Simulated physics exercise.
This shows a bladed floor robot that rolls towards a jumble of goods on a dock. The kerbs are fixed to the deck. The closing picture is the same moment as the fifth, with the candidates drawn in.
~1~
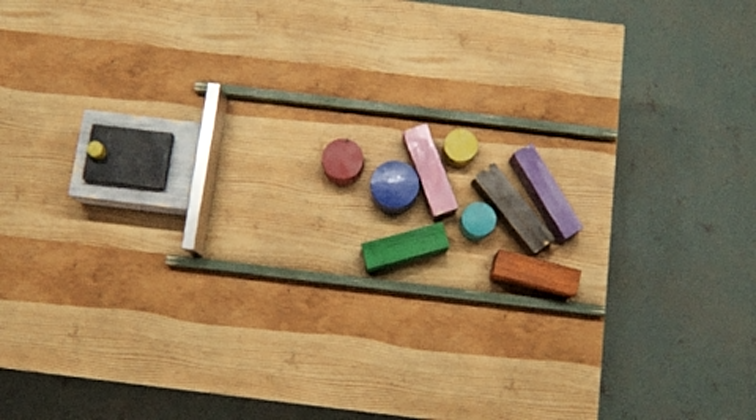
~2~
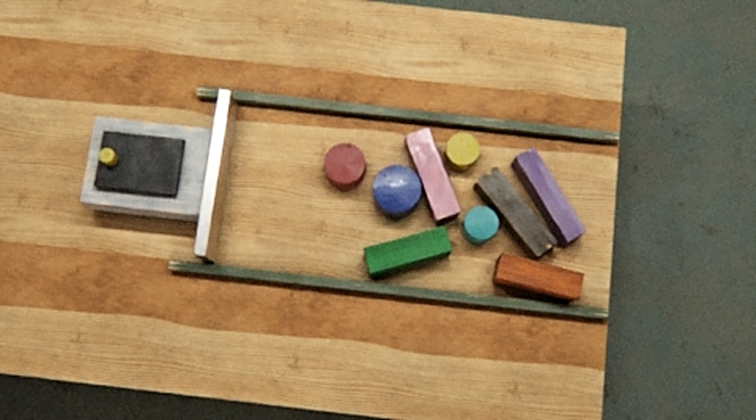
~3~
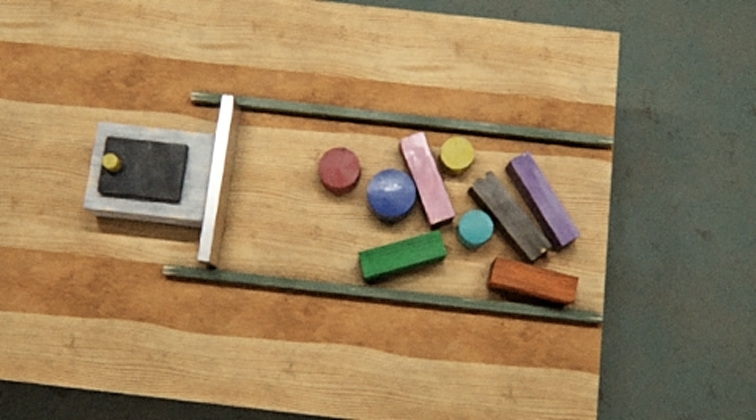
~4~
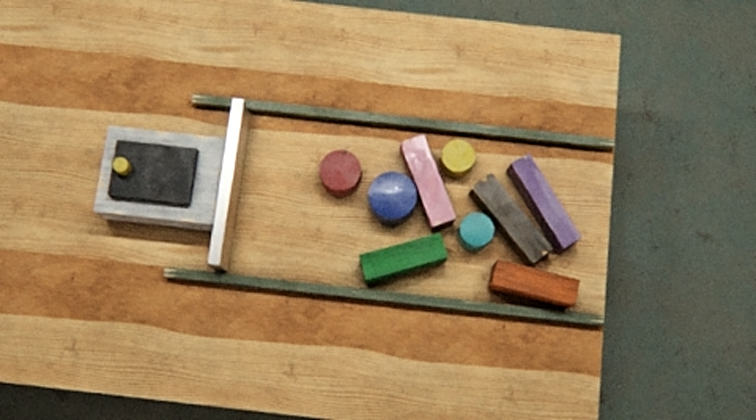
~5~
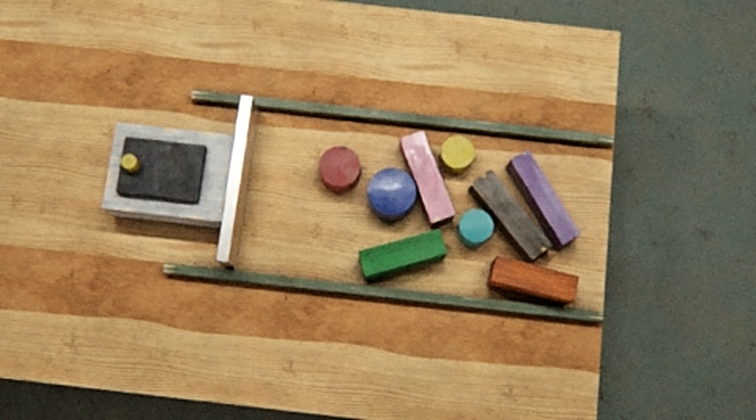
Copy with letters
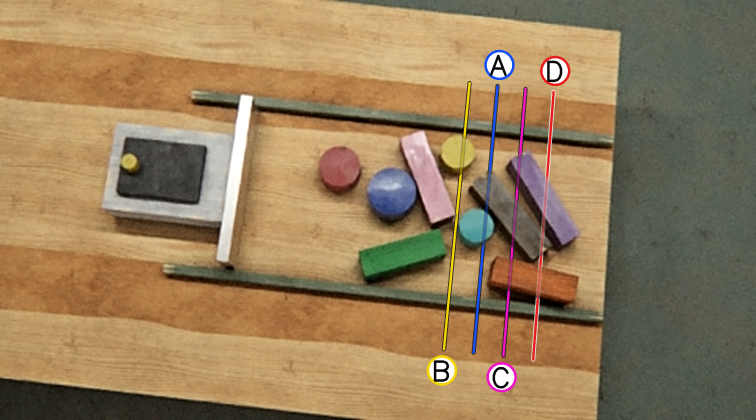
At the start, a bladed robot sits at the left of a wooden dock, between two rails, facing a loose jumble of coloured canisters and bars. It then rolls slowly a short way right, narrowing the gap to the red canister, while the goods stay unmoved.
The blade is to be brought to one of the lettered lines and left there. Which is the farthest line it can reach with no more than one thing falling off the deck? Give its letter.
Stop at A.
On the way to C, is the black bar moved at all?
Yes.
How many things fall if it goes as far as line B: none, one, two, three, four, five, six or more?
In all, none.
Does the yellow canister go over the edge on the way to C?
No.
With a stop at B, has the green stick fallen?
No.
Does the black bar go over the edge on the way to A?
No.
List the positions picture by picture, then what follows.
Red canister (343, 162); yellow canister (460, 149); pink bar (429, 172), in the first frame.
Robot (146, 164); orange stick (538, 278), in the second frame.
Robot (150, 169); turquoise canister (474, 230), in the third frame.
Robot (160, 173); blue canister (392, 199), in the fourth frame.
Robot (168, 170); red canister (340, 170); yellow canister (456, 156); pink bar (426, 179), in the fifth frame.
On the copy, A at (486, 215); B at (457, 212); C at (515, 219); D at (544, 222).
On A. First, robot (258, 180); red canister (356, 172); purple bar (543, 200).
Then, robot (349, 190); purple bar (550, 196); orange stick (540, 284).
Finally, robot (419, 197); orange stick over the edge; purple bar (602, 187); one fallen.
By contrast, B is within the limit but short; C drops four; D drops four.
